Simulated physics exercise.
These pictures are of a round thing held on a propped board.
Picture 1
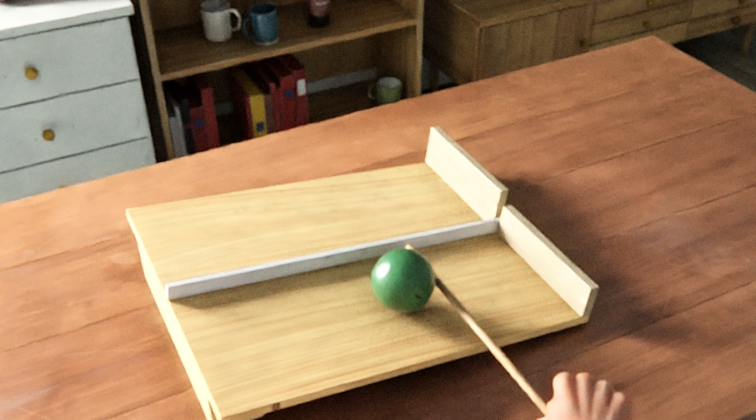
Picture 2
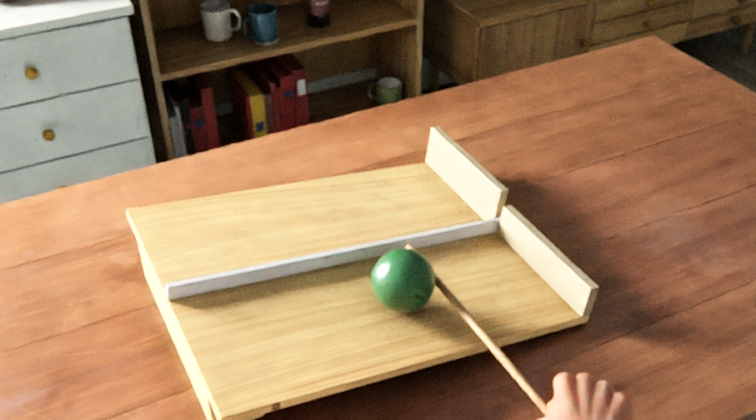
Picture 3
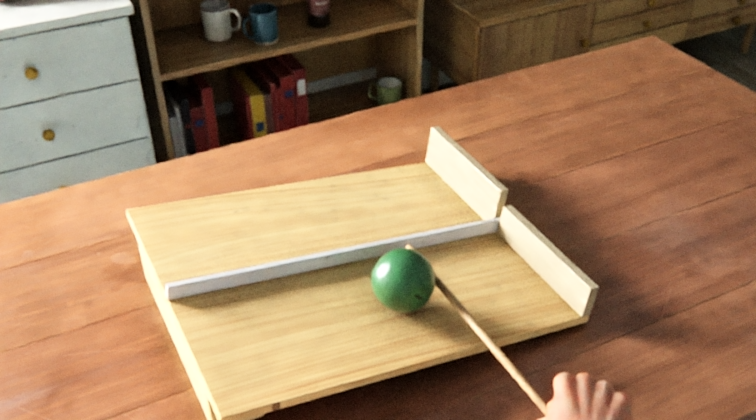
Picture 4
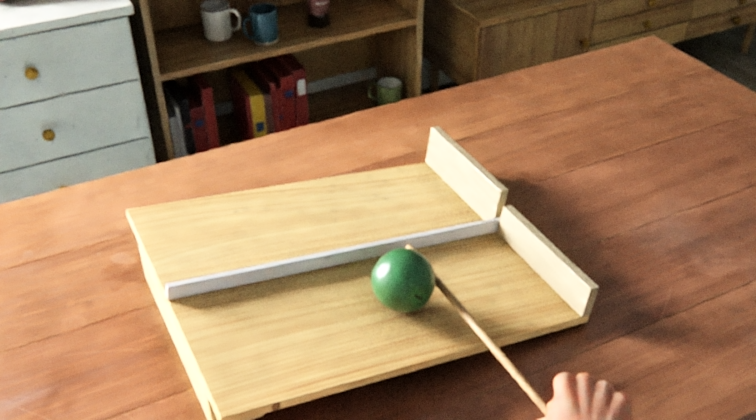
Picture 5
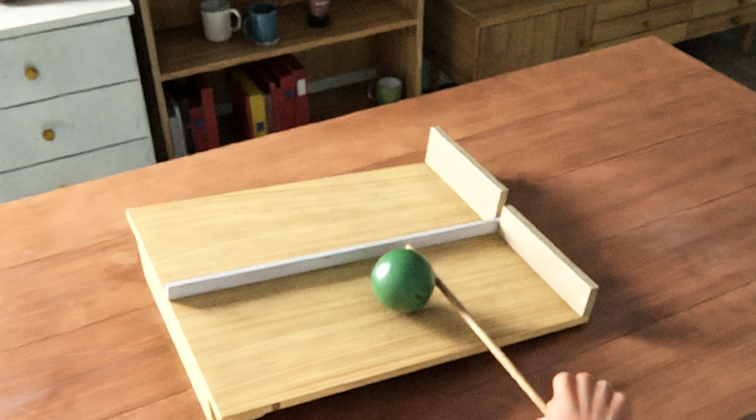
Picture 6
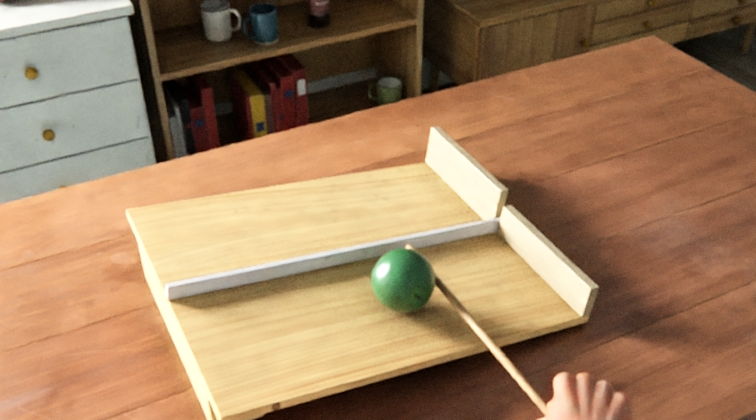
A green ball stays still on a wooden board while a hand holds a stick against it.
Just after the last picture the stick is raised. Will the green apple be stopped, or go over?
As it happens, the green apple is kept back.
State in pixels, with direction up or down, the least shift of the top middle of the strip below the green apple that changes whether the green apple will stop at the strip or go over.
A shift of 20 pixels, going down.
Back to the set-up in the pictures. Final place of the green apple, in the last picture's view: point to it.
Around (519, 255).
Then, 0.42 s past the last view, green apple rolling on the board near (451, 270).
Finally, the green apple stops on the board, near (519, 255).
